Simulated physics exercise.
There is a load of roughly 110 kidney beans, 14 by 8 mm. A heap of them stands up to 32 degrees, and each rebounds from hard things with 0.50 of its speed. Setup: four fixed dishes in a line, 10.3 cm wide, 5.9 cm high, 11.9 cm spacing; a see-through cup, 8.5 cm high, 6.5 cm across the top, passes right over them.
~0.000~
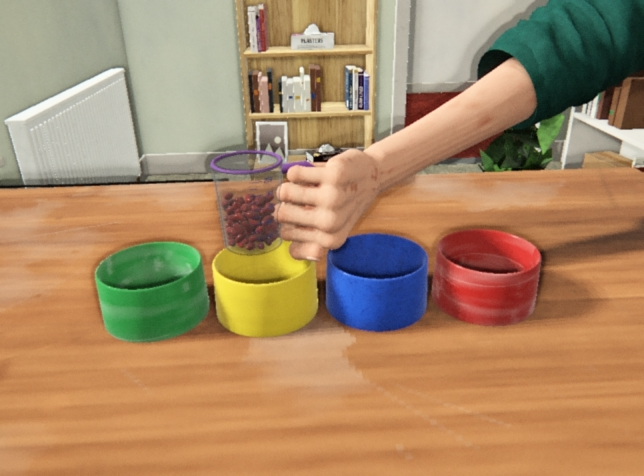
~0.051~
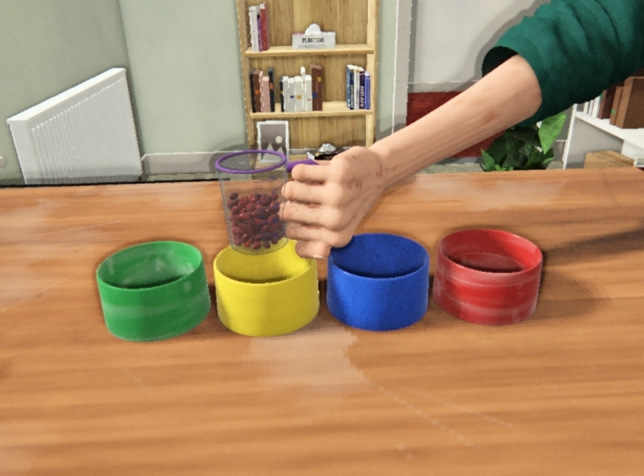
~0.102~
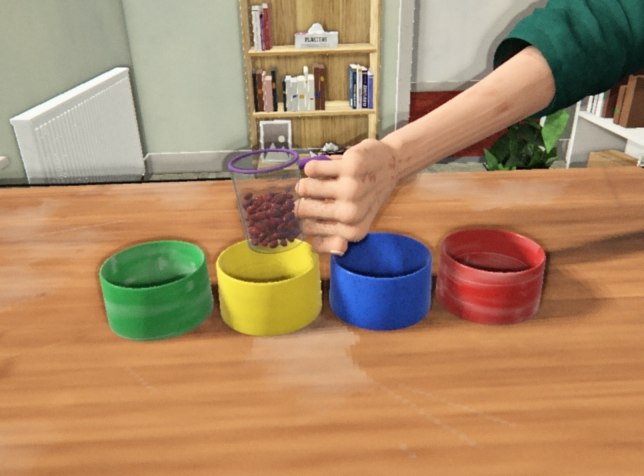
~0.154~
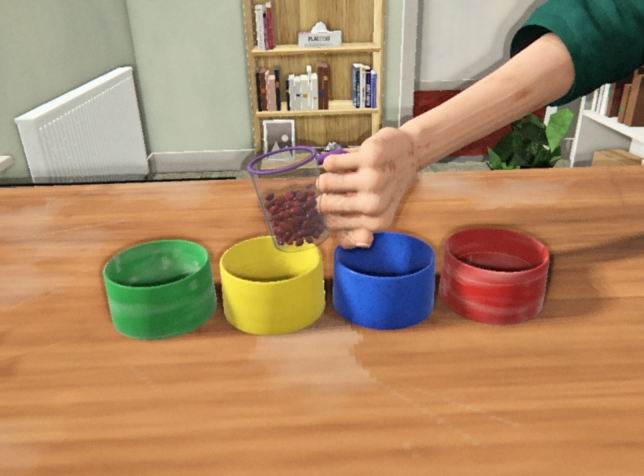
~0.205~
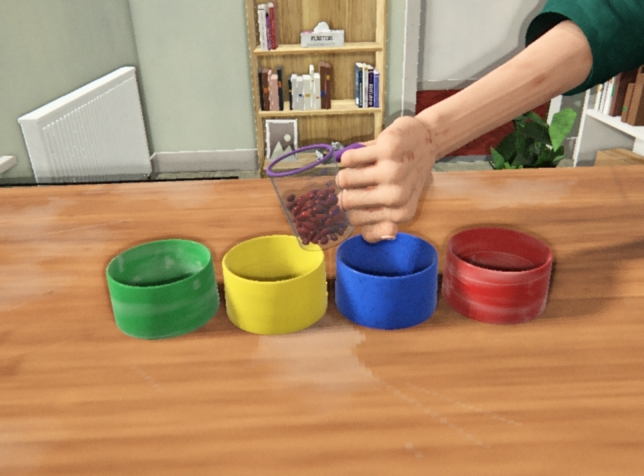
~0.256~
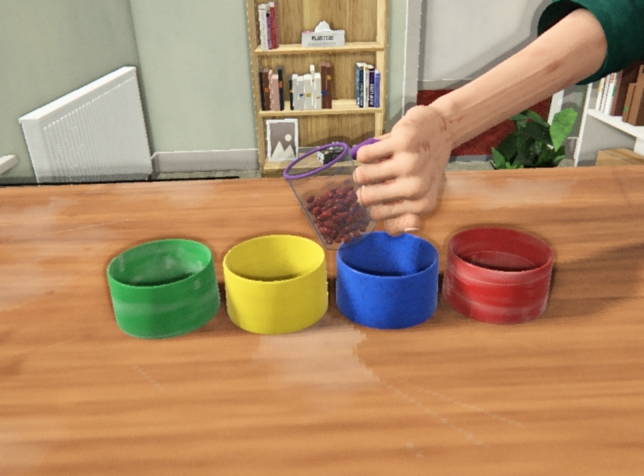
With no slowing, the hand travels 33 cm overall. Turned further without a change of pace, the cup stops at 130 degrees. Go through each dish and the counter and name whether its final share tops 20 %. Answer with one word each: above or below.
Red above, blue below, green below, yellow below, counter above.
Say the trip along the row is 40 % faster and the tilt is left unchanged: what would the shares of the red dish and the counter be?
Shares: Red 60, counter 40.
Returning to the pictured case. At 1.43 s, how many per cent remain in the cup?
0 %.
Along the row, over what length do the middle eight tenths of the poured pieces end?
Roughly 12 cm of the row.
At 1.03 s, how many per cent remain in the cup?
Roughly 95 percent.
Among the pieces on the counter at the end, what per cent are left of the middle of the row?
0 per cent.
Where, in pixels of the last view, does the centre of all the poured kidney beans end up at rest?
Near (515, 287).
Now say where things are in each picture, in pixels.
In the first frame, cup at (251, 203), tilt 0 degrees, lip at (213, 163), moved 0.0 cm; middle of the pieces at (254, 220); green dish at (150, 265); yellow dish at (264, 260); blue dish at (377, 255); red dish at (488, 251).
In the second frame, cup at (256, 203), tilt 1 degrees, lip at (218, 163), moved 0.4 cm; middle of the pieces at (259, 219).
In the third frame, cup at (270, 202), tilt 5 degrees, lip at (230, 164), moved 1.6 cm; middle of the pieces at (275, 218).
In the fourth frame, cup at (292, 200), tilt 10 degrees, lip at (249, 167), moved 3.4 cm; middle of the pieces at (298, 216).
In the fifth frame, cup at (314, 199), tilt 16 degrees, lip at (268, 170), moved 5.3 cm; middle of the pieces at (321, 215).
In the sixth frame, cup at (333, 198), tilt 22 degrees, lip at (285, 174), moved 7.2 cm; middle of the pieces at (341, 213); green dish at (161, 262); yellow dish at (275, 258); blue dish at (387, 253); red dish at (499, 249). Its pace works out near 110 degrees a second; the hand travels 37 cm a second.
After 0.72 s, tilt 74 degrees; cup holds 100 %.
After 1.03 s, tilt 108 degrees; cup holds 95 %, red 5 %.
Then, at 1.43 s, tilt 130 degrees; cup holds 0 %, red 55 %.
By 2.5 s all is still; red 55 %, blue 0 %, green 0 %, yellow 0 %, counter 45 %.
